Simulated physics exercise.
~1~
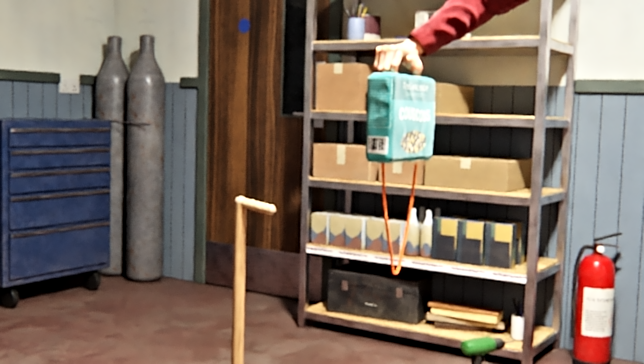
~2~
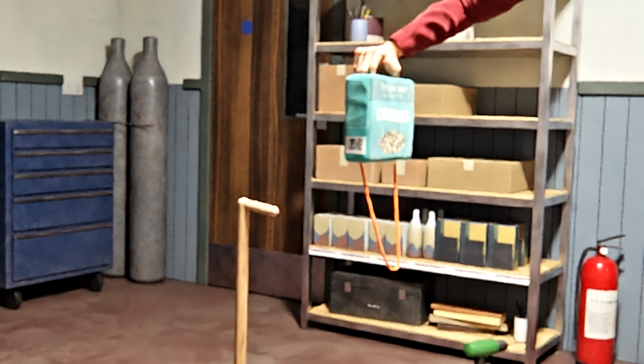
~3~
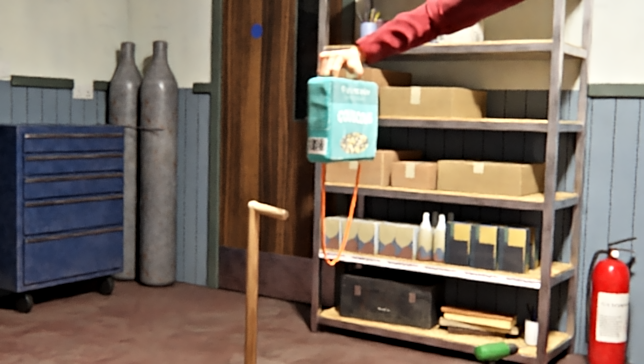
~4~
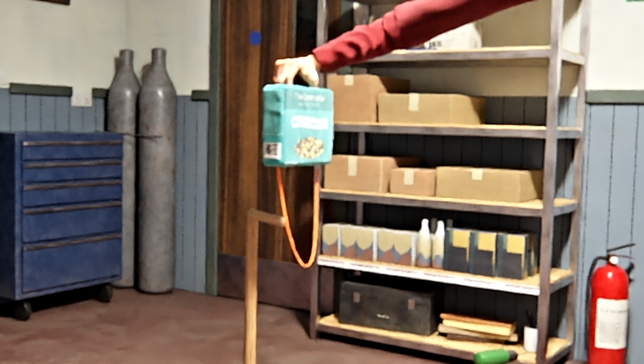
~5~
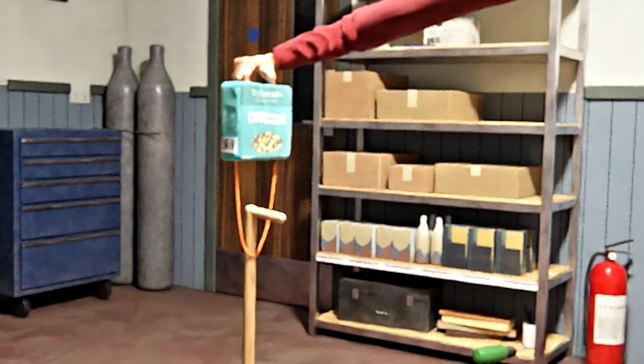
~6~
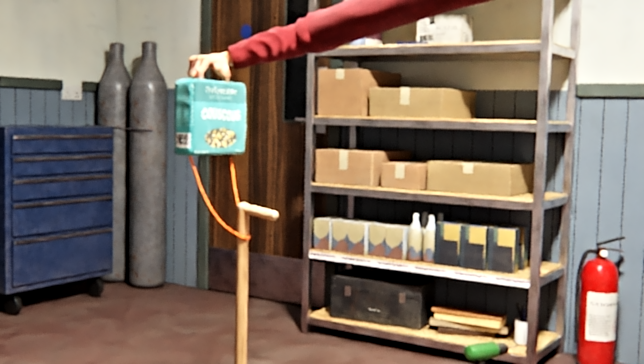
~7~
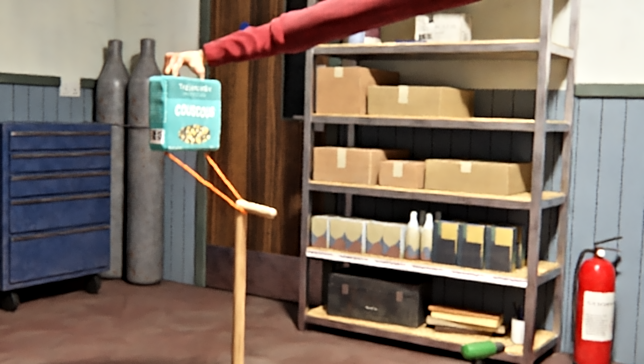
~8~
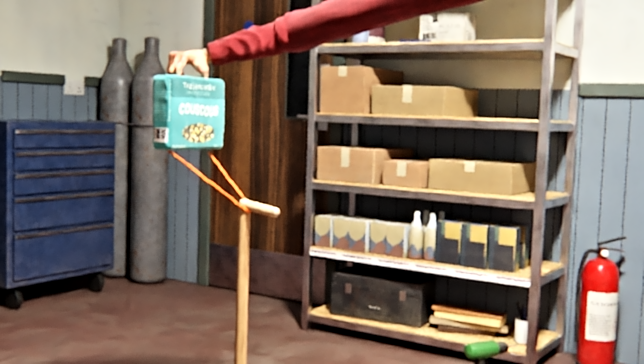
Turquoise bag held by a red-sleeved hand moving left over a wooden post, its orange loop catching the hook and pulling tight.
